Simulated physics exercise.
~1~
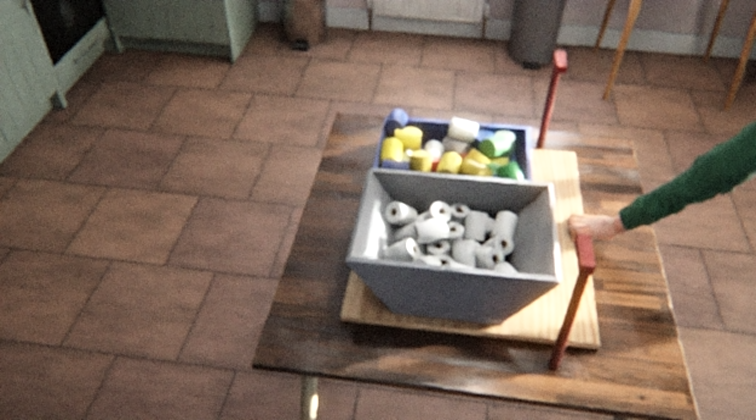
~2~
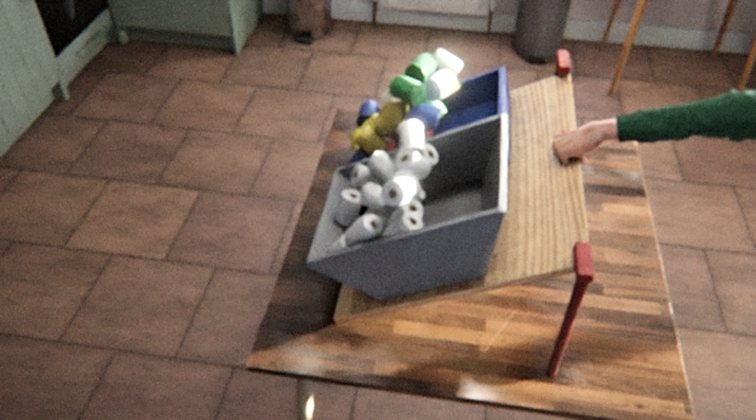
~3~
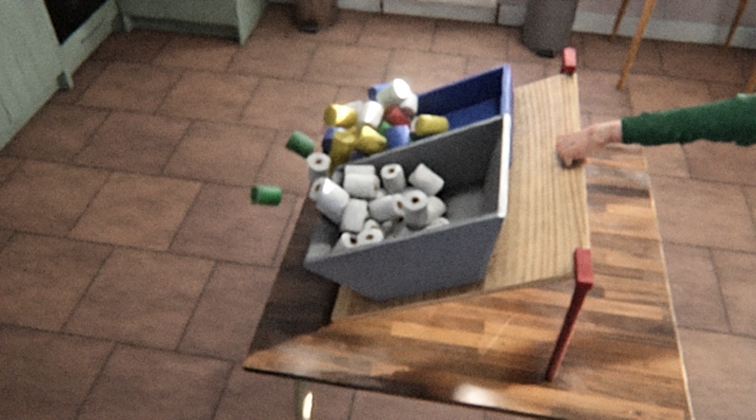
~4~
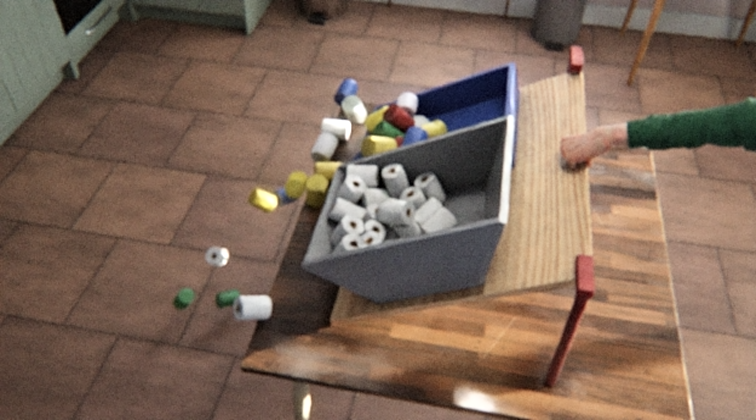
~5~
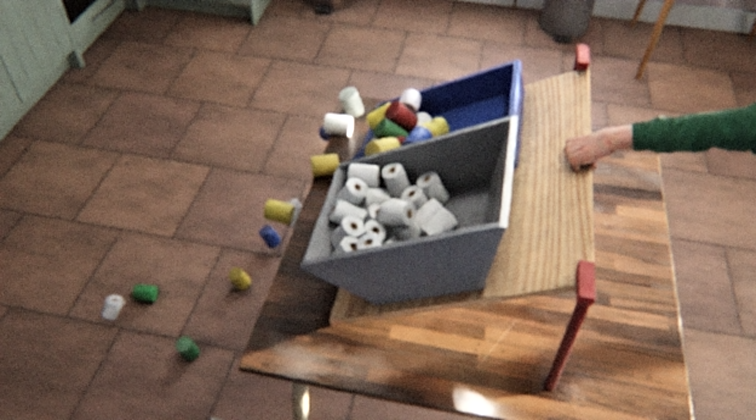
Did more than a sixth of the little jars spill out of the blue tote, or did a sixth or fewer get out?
More than a sixth of the jars spilled out of the blue tote, with a good number tumbling off to the left, though many stayed inside.
